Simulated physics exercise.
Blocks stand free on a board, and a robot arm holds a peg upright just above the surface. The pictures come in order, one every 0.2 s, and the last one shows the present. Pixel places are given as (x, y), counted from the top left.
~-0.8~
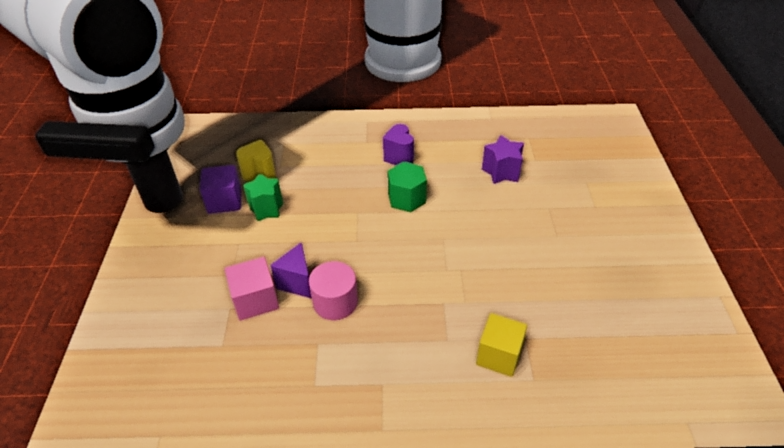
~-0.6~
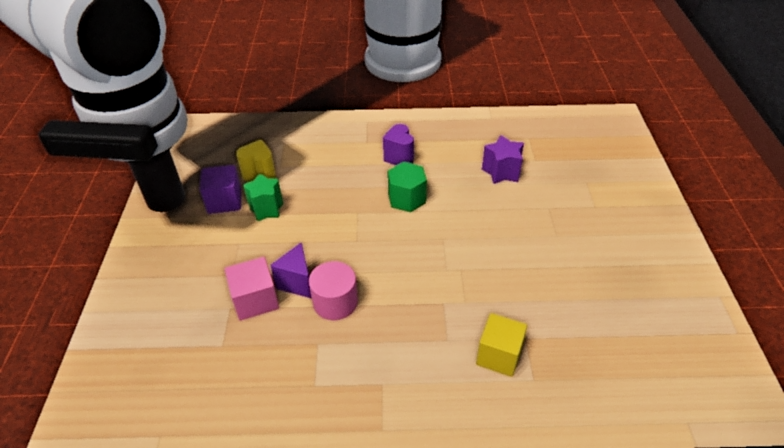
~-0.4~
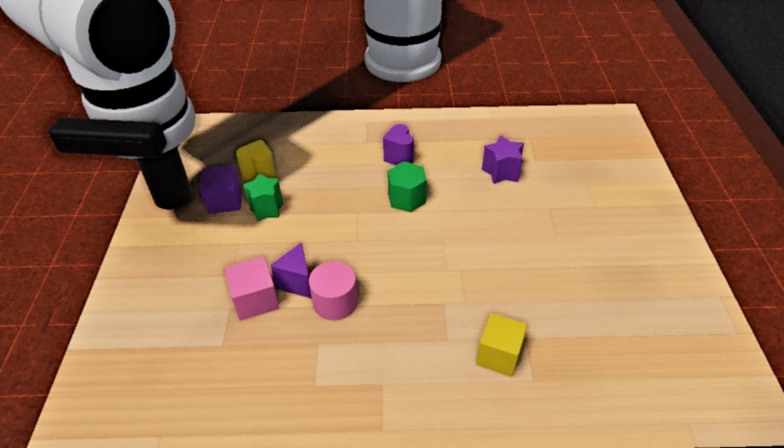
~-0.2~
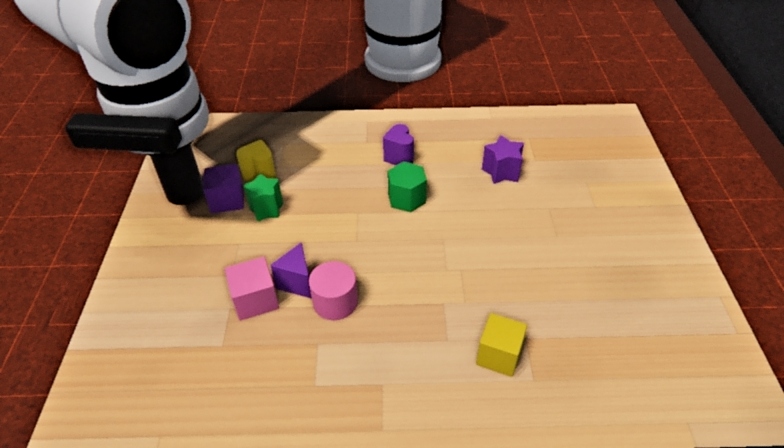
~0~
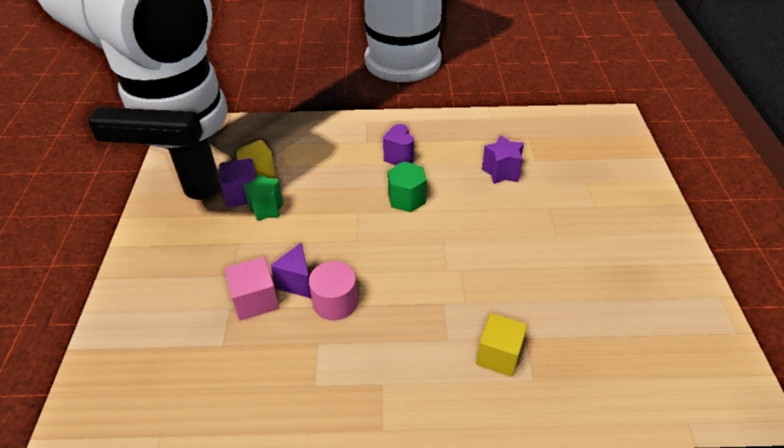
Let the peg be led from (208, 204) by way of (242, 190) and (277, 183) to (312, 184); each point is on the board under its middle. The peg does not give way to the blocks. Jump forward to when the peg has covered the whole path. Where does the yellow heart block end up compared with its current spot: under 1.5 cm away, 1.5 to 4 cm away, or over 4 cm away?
Shift: 1.5 to 4 cm.
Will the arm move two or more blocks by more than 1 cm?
I believe so.
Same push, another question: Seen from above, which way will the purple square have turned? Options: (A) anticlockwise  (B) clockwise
The correct letter is A.
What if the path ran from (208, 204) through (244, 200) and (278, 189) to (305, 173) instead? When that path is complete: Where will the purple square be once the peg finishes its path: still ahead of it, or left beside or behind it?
Ahead.
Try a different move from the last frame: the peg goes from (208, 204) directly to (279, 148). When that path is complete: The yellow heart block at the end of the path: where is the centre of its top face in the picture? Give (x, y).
So, by the moment the path ends, you'll find the top centre of the yellow heart block at (303, 126).
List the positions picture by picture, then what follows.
In the first picture, tip of the peg (164, 200), middles of tops, purple square (218, 177), yellow heart block (255, 151), green star block (261, 186).
In the second picture, peg (166, 199), nothing pushed.
In the third picture, peg (174, 197), nothing pushed.
In the fourth picture, peg (186, 193), purple square (220, 176).
In the fifth picture, peg (203, 187), purple square (236, 170), yellow heart block (255, 151), green star block (261, 186).
The first path, step by step. One third of the way, peg (238, 173); purple square (271, 157); yellow heart block (274, 138), turned 25° anticlockwise; green star block (264, 184), turned 15° clockwise.
Two thirds of the way, peg (274, 166); purple square (305, 149), turned 15° anticlockwise; yellow heart block (275, 138), turned 30° anticlockwise; green star block (264, 184), turned 15° clockwise.
At the end, peg (310, 167); purple square (337, 145), turned 40° anticlockwise; yellow heart block (275, 138), turned 30° anticlockwise; green star block (264, 184), turned 15° clockwise.
